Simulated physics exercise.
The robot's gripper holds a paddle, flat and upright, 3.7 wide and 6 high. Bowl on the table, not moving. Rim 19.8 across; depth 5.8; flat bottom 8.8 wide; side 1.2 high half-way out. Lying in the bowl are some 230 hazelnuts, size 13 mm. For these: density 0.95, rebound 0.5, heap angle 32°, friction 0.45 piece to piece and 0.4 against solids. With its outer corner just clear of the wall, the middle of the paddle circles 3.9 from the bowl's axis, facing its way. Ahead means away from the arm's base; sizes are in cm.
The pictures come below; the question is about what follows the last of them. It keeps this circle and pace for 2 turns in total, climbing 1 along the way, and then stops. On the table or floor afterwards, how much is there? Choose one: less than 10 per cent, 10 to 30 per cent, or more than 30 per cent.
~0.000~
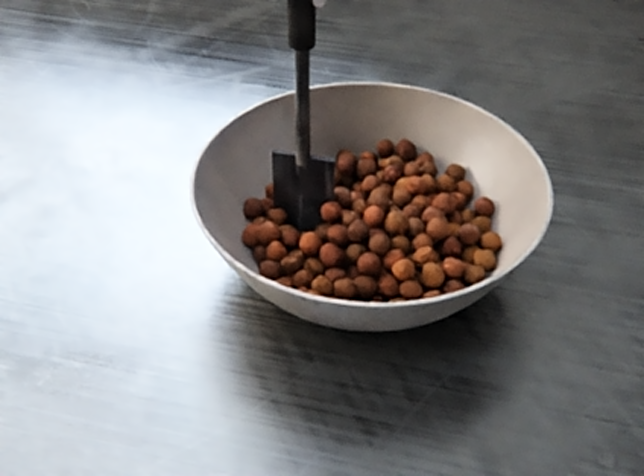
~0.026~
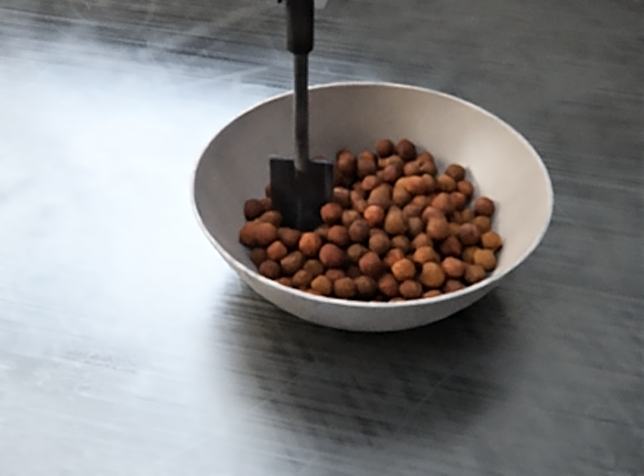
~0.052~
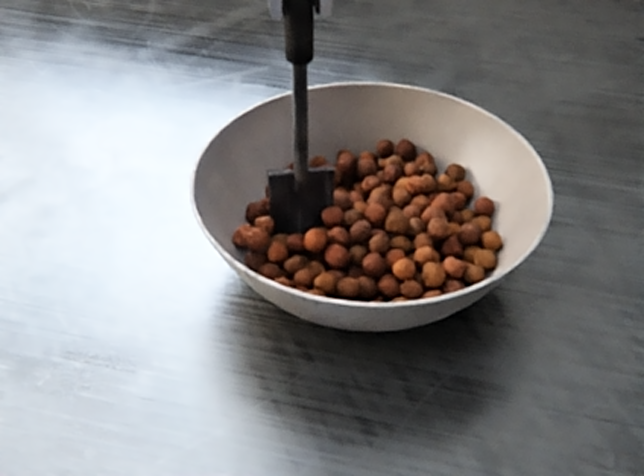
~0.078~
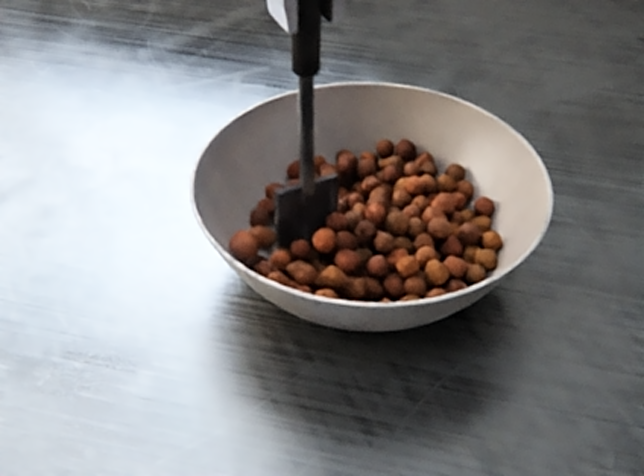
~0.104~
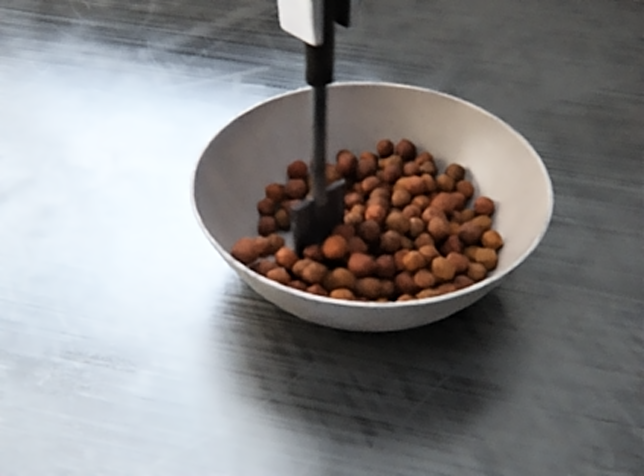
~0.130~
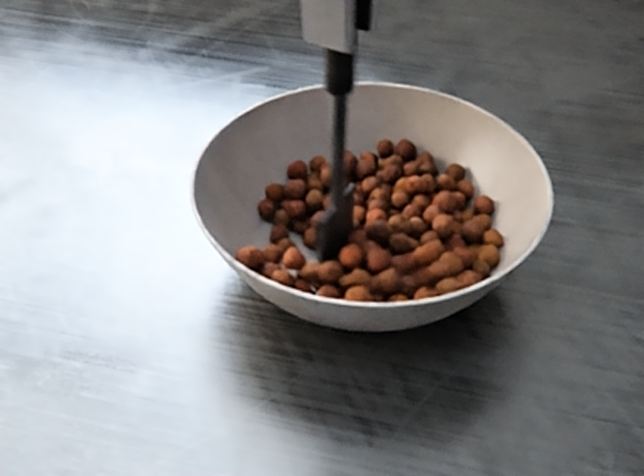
The share is less than 10 per cent.
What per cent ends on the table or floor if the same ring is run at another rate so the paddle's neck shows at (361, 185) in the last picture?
Some 20 %.
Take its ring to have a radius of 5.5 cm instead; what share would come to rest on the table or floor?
It would be near 25 per cent.
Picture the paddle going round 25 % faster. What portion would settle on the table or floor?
Then roughly 15 per cent.
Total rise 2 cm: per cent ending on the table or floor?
About 5 percent.
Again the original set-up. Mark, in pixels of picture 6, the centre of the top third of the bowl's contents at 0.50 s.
The top third is centred near (286, 158) in the last picture.
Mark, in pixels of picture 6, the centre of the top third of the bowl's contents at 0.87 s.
The centre is roughly (449, 198).
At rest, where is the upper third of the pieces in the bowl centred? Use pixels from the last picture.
Looks like roughly (310, 214) to me.
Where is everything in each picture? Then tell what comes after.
The paddle neck at (303, 133), 0° round; upper third of the load around (383, 221), from x 255 to 490, top at y 150; 229 in the bowl, in the first frame.
The paddle neck at (301, 137), 6° round; upper third of the load around (383, 221), from x 250 to 490, top at y 150, in the second frame.
The paddle neck at (301, 148), 22° round; upper third of the load around (376, 230), from x 245 to 490, top at y 150, in the third frame.
The paddle neck at (307, 161), 40° round; upper third of the load around (378, 241), from x 240 to 490, top at y 150, in the fourth frame.
The paddle neck at (319, 172), 57° round; upper third of the load around (377, 248), from x 245 to 490, top at y 150, in the fifth frame.
The paddle neck at (337, 180), 75° round; upper third of the load around (380, 261), from x 250 to 495, top at y 150; 229 in the bowl, in the sixth frame.
After 0.50 s, 328° round, highest piece 7 above the table; 221 in the bowl, 5 on the table or floor, 3 in flight or on the tool.
After 0.87 s, 220° round, highest piece 6 above the table; 214 in the bowl, 14 on the table or floor, 1 in flight or on the tool.
After 1.25 s, 0° round, highest piece 5 above the table; 214 in the bowl, 15 on the table or floor.
After 1.95 s, 0° round, highest piece 5 above the table; 214 in the bowl, 15 on the table or floor.
In the end, 214 in the bowl, 15 on the table or floor. That is 7 % on the table or floor.
